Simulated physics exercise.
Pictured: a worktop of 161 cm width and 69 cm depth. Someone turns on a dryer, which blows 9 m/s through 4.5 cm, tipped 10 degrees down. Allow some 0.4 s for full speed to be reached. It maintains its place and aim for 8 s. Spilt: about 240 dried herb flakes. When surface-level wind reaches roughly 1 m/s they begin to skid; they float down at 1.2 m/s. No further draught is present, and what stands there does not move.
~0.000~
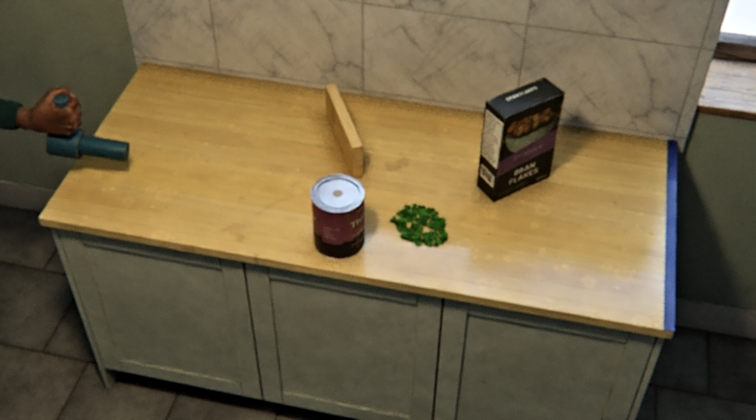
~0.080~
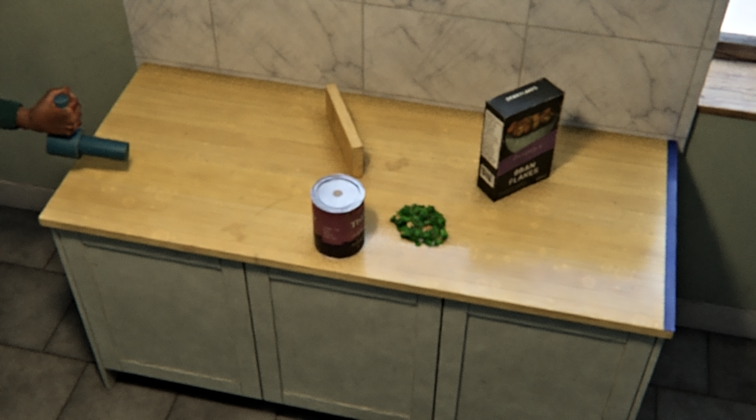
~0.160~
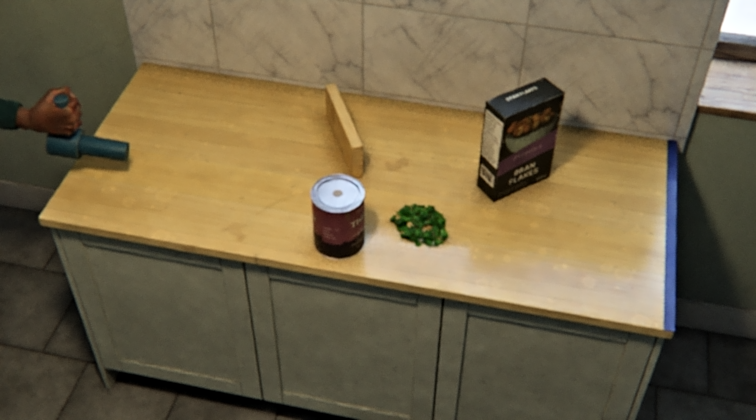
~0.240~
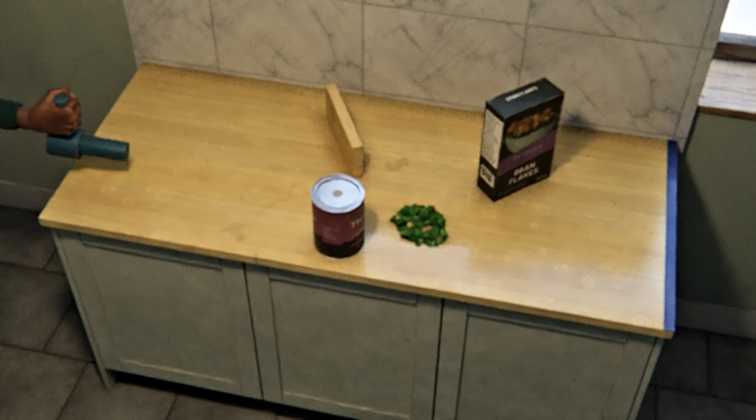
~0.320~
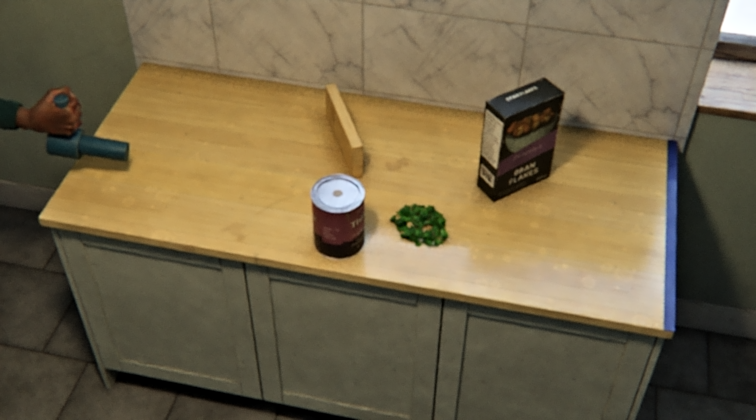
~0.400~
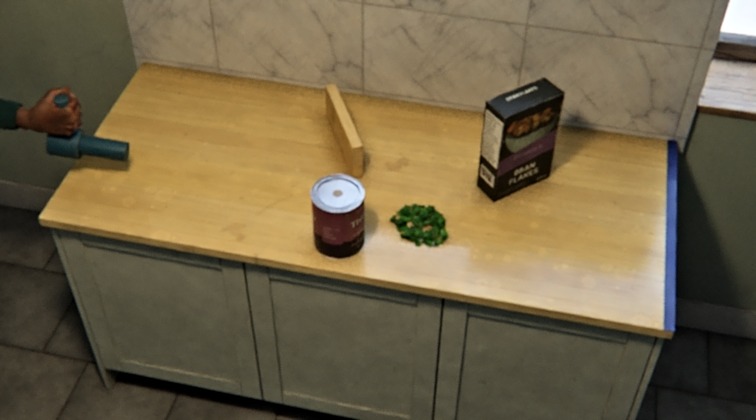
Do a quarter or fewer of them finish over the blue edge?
No, more than a quarter do.
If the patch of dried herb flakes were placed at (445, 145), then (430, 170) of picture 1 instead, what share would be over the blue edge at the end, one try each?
Roughly 0 %, then 5 %.
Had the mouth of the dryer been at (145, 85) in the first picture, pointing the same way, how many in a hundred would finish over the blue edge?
It would come out near 0 in a hundred.
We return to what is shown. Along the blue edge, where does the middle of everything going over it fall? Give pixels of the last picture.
I'd say roughly (675, 280).
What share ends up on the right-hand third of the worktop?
Share at the end: Close to 5 %.
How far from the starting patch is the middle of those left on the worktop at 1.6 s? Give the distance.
I'd say close to 45 cm.
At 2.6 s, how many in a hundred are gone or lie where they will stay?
About 80 %.
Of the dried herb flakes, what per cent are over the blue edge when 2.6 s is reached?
Estimate: Around 80 %.
After 1.6 s, 46 % are on the move or not yet settled, 66 % are over the blue edge; the middle of those still in play is near (590, 288).
After 2.6 s, 18 % are on the move or not yet settled, 84 % are over the blue edge; the middle of those still in play is near (584, 298).
After 4.4 s, 11 % are on the move or not yet settled, 88 % are over the blue edge.
After 8.0 s, at the end, 92 % are over the blue edge.
